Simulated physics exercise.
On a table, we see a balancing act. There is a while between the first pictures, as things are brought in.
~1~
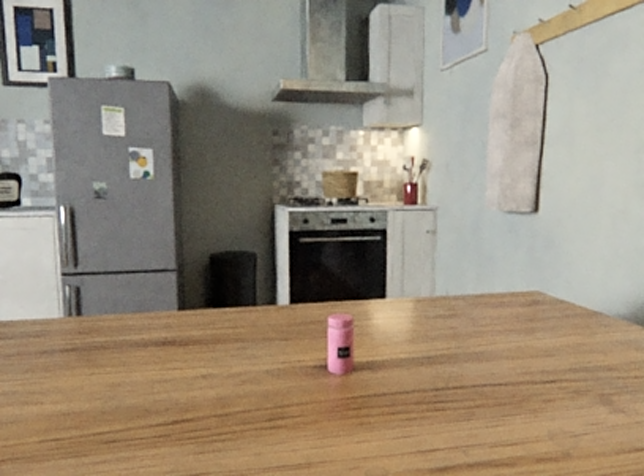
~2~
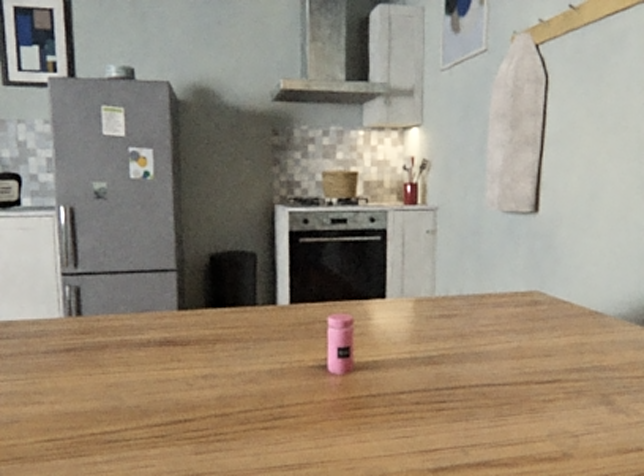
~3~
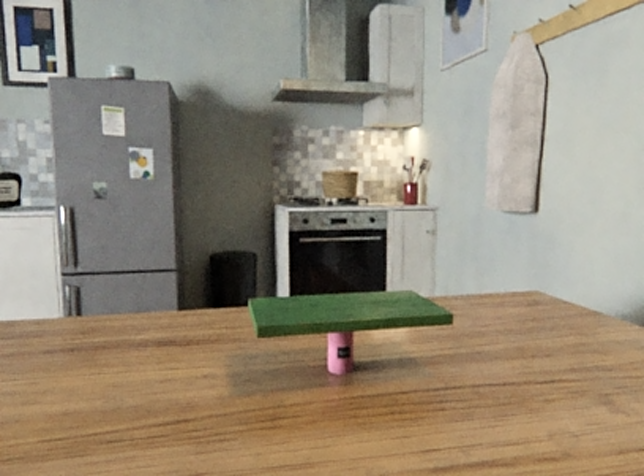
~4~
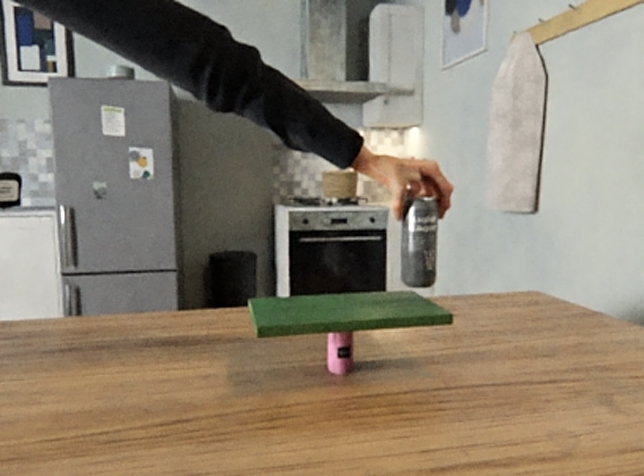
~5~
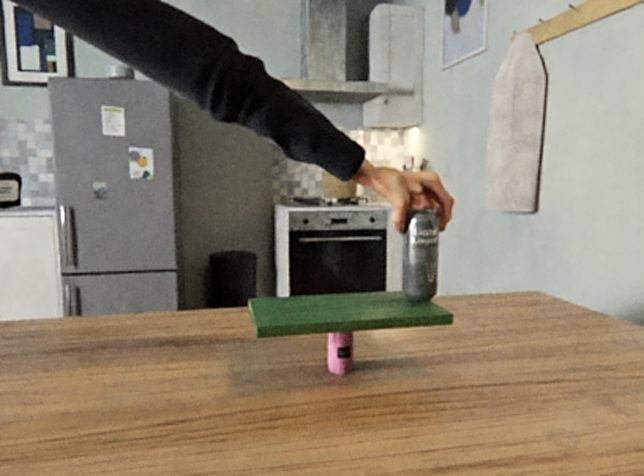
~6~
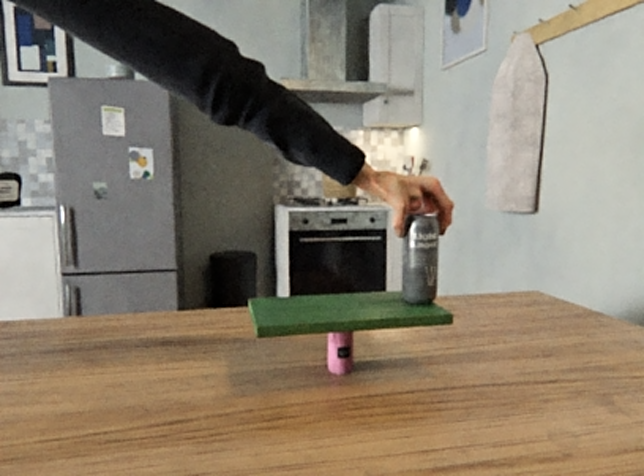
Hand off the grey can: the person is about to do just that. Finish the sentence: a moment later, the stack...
It topples.
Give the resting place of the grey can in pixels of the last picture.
Look around (483, 338) in the final frame.
Then, 0.30 s after the last picture, grey can now fallen; green board tipped 18° from how it was.
Then, 0.50 s after the last picture, green board tipped 38° from how it was.
Then, 0.60 s after the last picture, green board tipped 26° from how it was.
Then, 0.80 s after the last picture, green board tipped 28° from how it was.
At rest, fallen, grey can; moved from the start, green board; pink shaker in place. Seen from the same camera at the end, grey can near (483, 338). The stack gives way.
